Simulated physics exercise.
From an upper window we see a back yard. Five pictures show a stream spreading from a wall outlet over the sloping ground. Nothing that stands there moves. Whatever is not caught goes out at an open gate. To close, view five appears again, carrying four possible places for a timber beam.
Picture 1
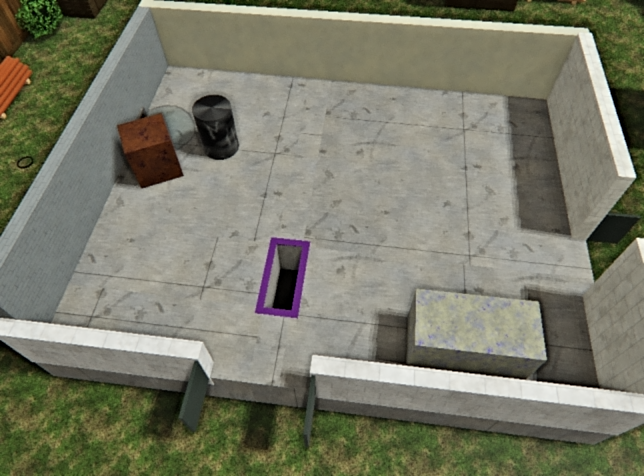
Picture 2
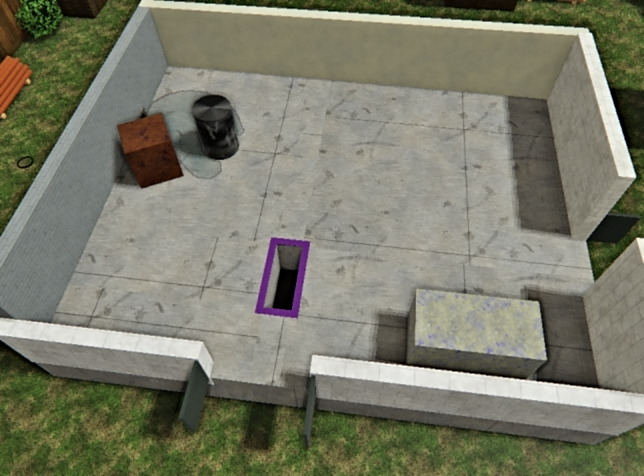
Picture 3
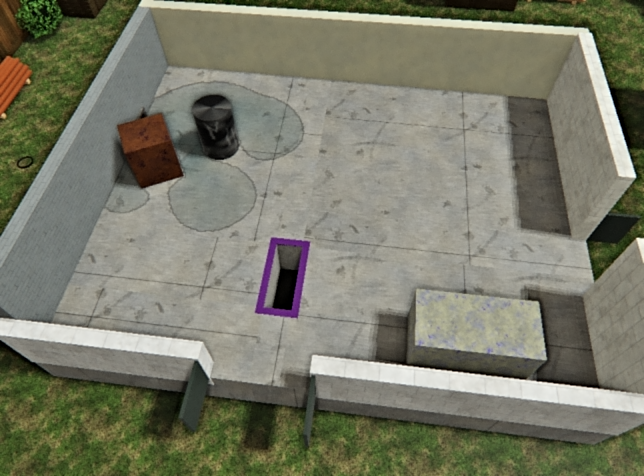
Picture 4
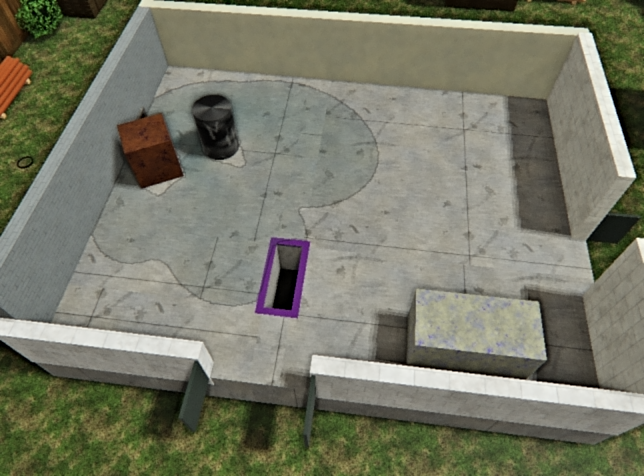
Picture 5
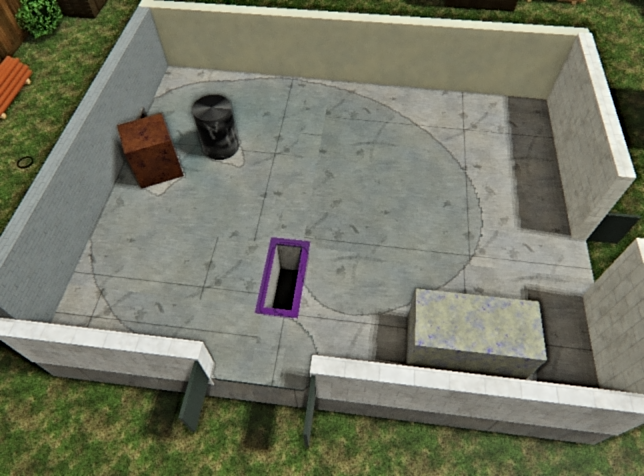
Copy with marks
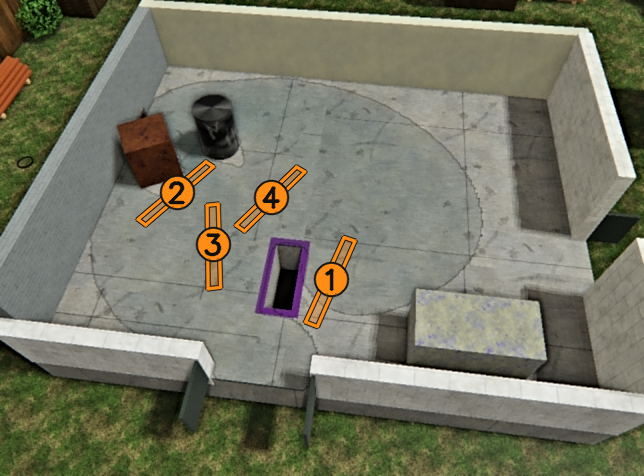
Water spreading from beside a rusty box and dark barrel across a walled concrete yard, reaching the purple-edged drain and widening rightward.
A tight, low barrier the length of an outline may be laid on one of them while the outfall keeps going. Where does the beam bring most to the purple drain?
Best: 1.
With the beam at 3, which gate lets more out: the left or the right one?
More leaves on the right.
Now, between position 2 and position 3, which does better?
The answer is 3.
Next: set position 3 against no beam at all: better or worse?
It is worse.
On the marked copy, 1 from (311, 324) to (349, 239); 2 from (141, 222) to (209, 164); 3 from (212, 204) to (214, 288); 4 from (240, 228) to (300, 169).
With 1, about 24 % of the stream goes into the purple drain, about 70 % out by the gates.
With 2, about 6 % of the stream goes into the purple drain, about 88 % out by the gates.
With 3, about 12 % of the stream goes into the purple drain, about 82 % out by the gates.
With 4, about 9 % of the stream goes into the purple drain, about 84 % out by the gates.
